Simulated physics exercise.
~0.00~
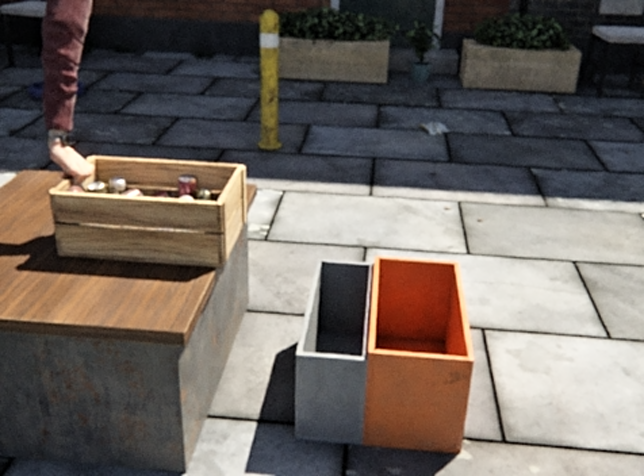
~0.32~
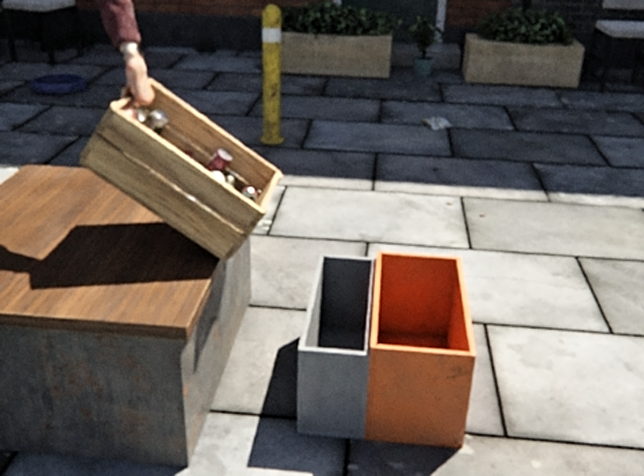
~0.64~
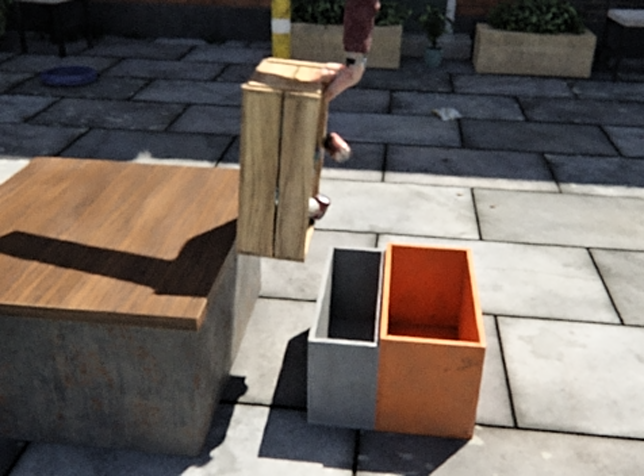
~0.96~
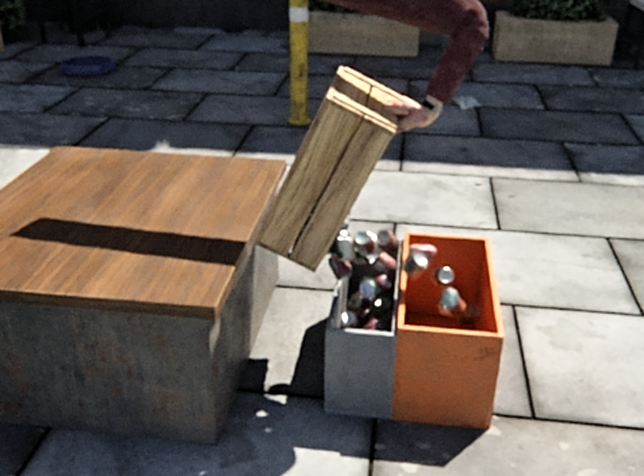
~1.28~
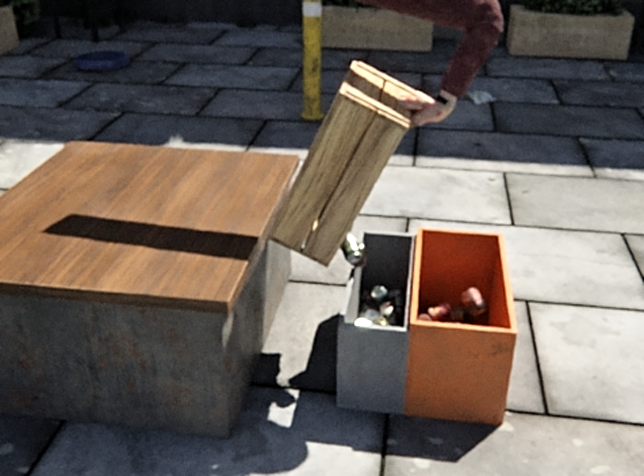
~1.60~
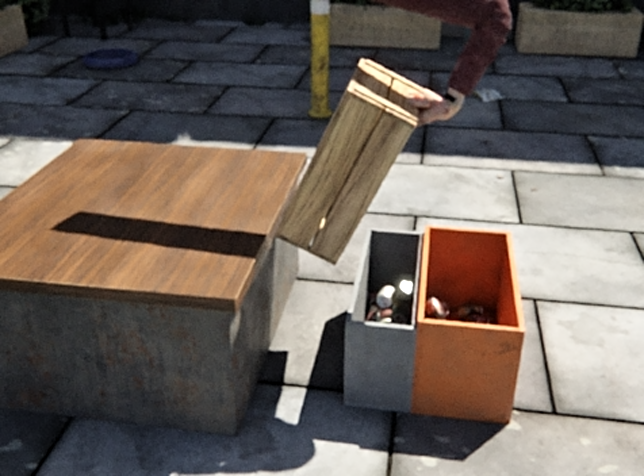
On a sunlit paved patio, seen from slightly above, a wooden crate of small cans sits on a wood-topped grey bench at the left. To its right stand a narrow grey bin and, beside it, a wider orange box, with a yellow post and planters behind. A hand lifts the crate's back end, tipping it toward the bins. The crate swings past upright, its open side turning downward, and cans spill into both containers. The last few drop as the crate hangs steeply tilted, leaving cans in both, with more in the grey bin.
